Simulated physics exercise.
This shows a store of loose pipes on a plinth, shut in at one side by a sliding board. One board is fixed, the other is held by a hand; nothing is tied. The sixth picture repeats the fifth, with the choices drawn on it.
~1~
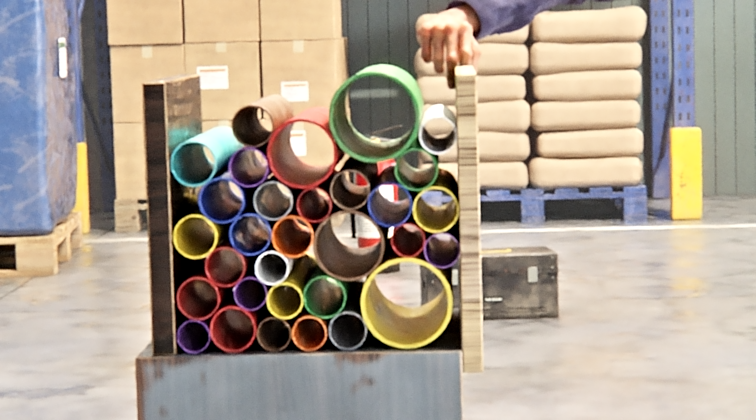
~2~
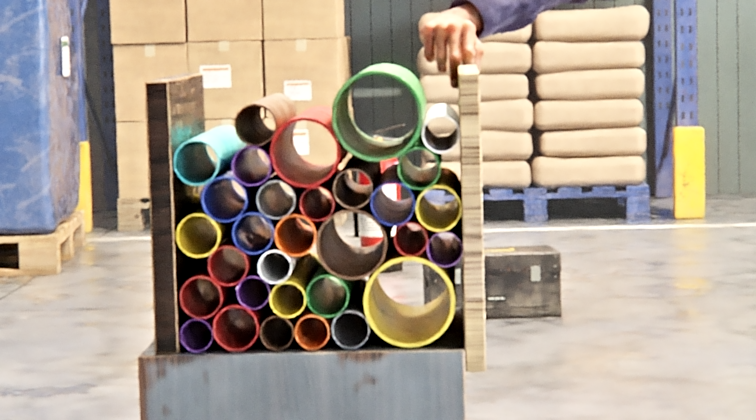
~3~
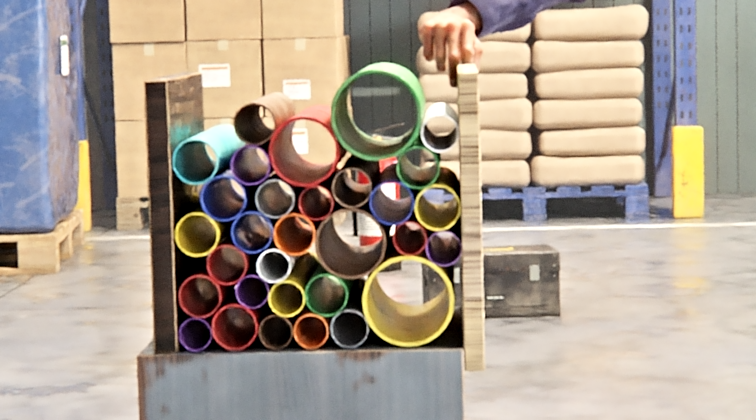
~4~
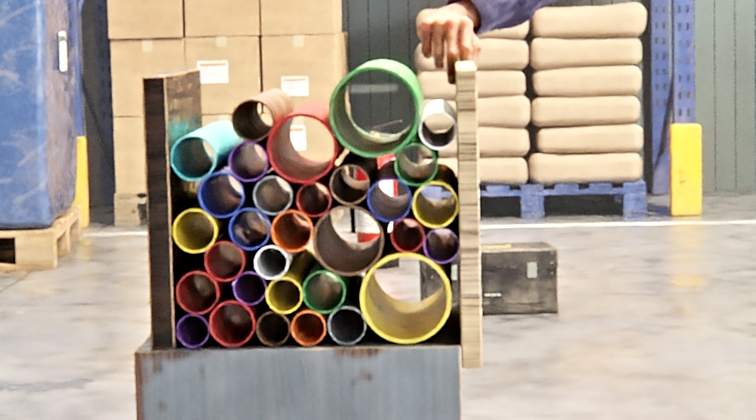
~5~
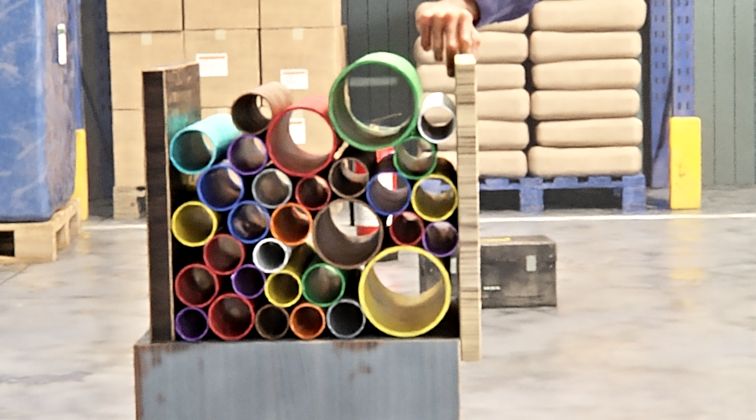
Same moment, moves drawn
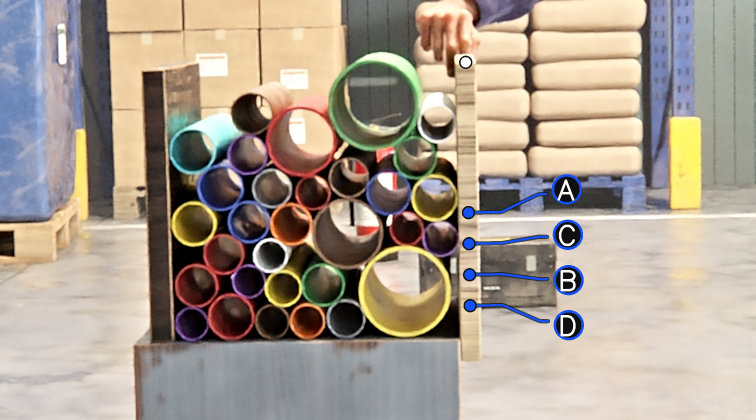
View shaking slightly over coloured pipes stacked motionless between two upright boards, a hand holding the right board at its top.
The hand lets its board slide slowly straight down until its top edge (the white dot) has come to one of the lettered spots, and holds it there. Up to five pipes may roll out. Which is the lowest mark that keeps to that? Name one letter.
Mark C is as low as it can go.
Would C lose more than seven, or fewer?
Fewer than seven.
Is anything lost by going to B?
Yes.
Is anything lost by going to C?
Yes, at C.
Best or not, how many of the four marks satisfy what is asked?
Two of them.
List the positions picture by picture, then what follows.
A red pipe (198, 299); an orange pipe (293, 237); a red pipe (314, 205), in the first frame.
A red pipe (317, 204); a red pipe (305, 153), in the second frame.
A white pipe (440, 133); side board (470, 205), in the third frame.
A yellow pipe (406, 298), in the fourth frame.
A red pipe (197, 286); an orange pipe (291, 224); a red pipe (313, 192), in the fifth frame.
On the marked copy, A at (469, 213); B at (470, 274); C at (469, 244); D at (470, 306); the white dot at (466, 62).
With C. Early on, top of the board (457, 143).
Further on, top of the board (458, 235).
At the end, top of the board (458, 243), four out over the board.
As for the rest, A three out over the board; B more than five out over the board; D more than five out over the board.
